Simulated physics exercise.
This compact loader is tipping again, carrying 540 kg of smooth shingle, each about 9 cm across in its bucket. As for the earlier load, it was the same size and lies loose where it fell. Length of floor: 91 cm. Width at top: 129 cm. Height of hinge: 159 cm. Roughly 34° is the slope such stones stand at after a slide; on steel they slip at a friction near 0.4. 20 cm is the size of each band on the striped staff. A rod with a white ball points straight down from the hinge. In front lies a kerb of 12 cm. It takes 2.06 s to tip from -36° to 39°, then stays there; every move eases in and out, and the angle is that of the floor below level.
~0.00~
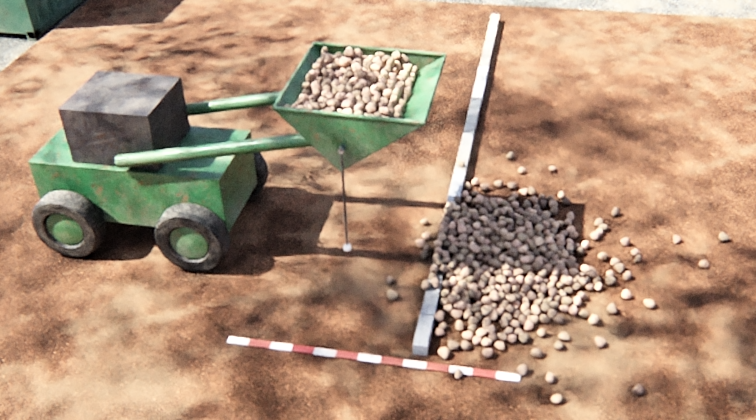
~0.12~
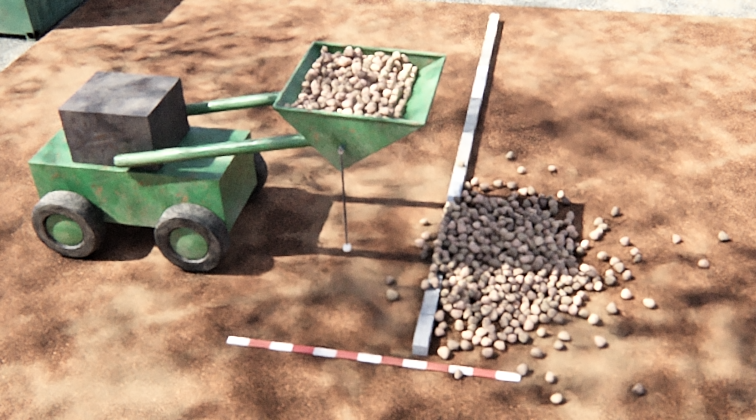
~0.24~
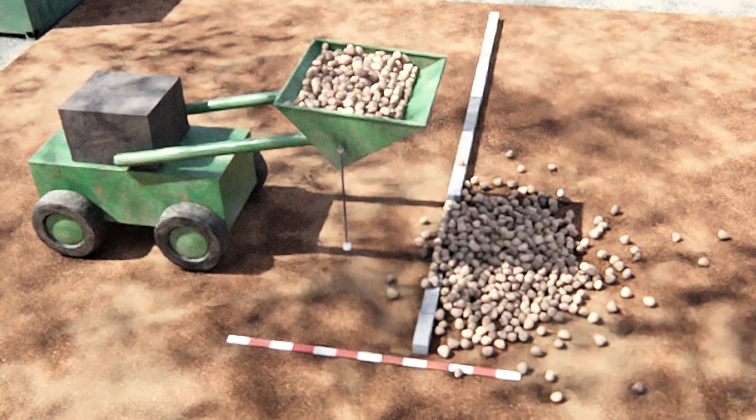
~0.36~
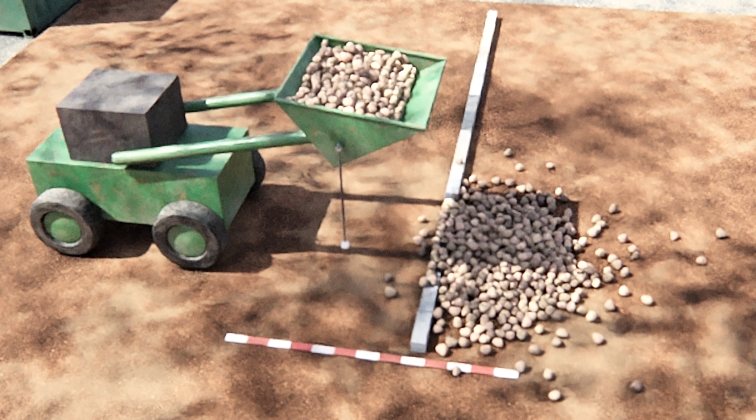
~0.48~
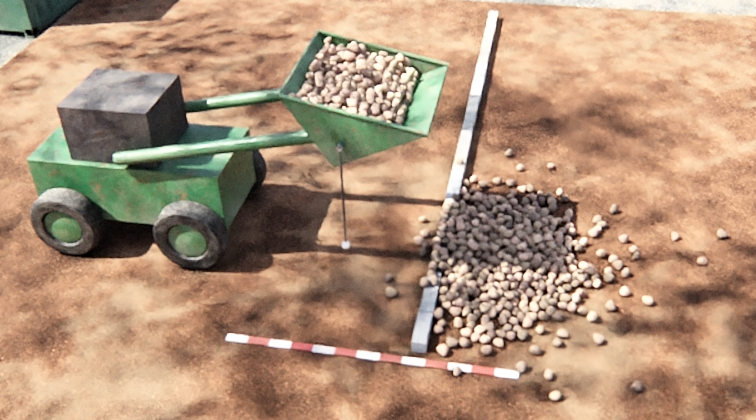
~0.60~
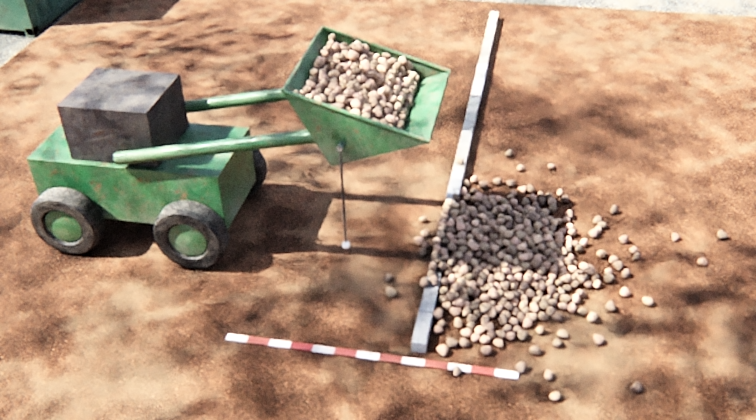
The green bucket on a small loader, heaped with smooth stones, tilted slowly and slightly down toward the right, while the loader itself stayed put beside a pale kerb and a loose pile of similar stones.
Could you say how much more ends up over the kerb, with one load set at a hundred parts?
I'd put it at 77 parts in every hundred.
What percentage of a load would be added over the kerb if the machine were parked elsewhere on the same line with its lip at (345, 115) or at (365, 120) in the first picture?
First place: Roughly 5 %; second place: Roughly 15 %.
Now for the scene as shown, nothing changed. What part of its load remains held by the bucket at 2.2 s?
It holds some 15 percent.
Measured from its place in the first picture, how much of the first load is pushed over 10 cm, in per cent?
I'd say roughly 25 per cent of them.
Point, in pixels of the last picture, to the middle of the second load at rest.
Middle: Approx. (476, 243) px.
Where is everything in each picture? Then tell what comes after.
In the first frame, the bucket is at -36°, its lip at (425, 124); the top of the load is at (353, 65). The earlier load is highest near (462, 236), 20 cm above ground level, 5 % on this side of the kerb, 95 % over the kerb.
In the second frame, lip at (425, 125), floor tilted -35°, highest stones at (353, 65); the stones move at 0.1 m/s on average.
In the third frame, the bucket is at -33°, its lip at (426, 126); the top of the load is at (354, 63); the stones move at 0.1 m/s on average.
In the fourth frame, the bucket is at -30°, its lip at (425, 129); the top of the load is at (345, 59); the stones move at 0.1 m/s on average.
In the fifth frame, lip at (428, 135), floor tilted -26°, highest stones at (334, 53); the stones move at 0.2 m/s on average.
In the sixth frame, the bucket is at -21°, its lip at (429, 142); the top of the load is at (331, 51); the stones move at 0.2 m/s on average.
After 1.5 s the floor is at 27°; in per cent of one load, 89 in the bucket, 14 on this side of the kerb, 96 over the kerb; the foremost stones are at (661, 272).
After 2.2 s the floor is at 39°; in per cent of one load, 15 in the bucket, 36 on this side of the kerb, 148 over the kerb; the foremost stones are at (661, 272).
After 2.5 s the floor is at 39°; in per cent of one load, 0 in the bucket, 30 on this side of the kerb, 170 over the kerb; the foremost stones are at (661, 272).
After 5.3 s the floor is at 39°; in per cent of one load, 0 in the bucket, 28 on this side of the kerb, 172 over the kerb; the foremost stones are at (661, 265). Net gain over the kerb, 77.
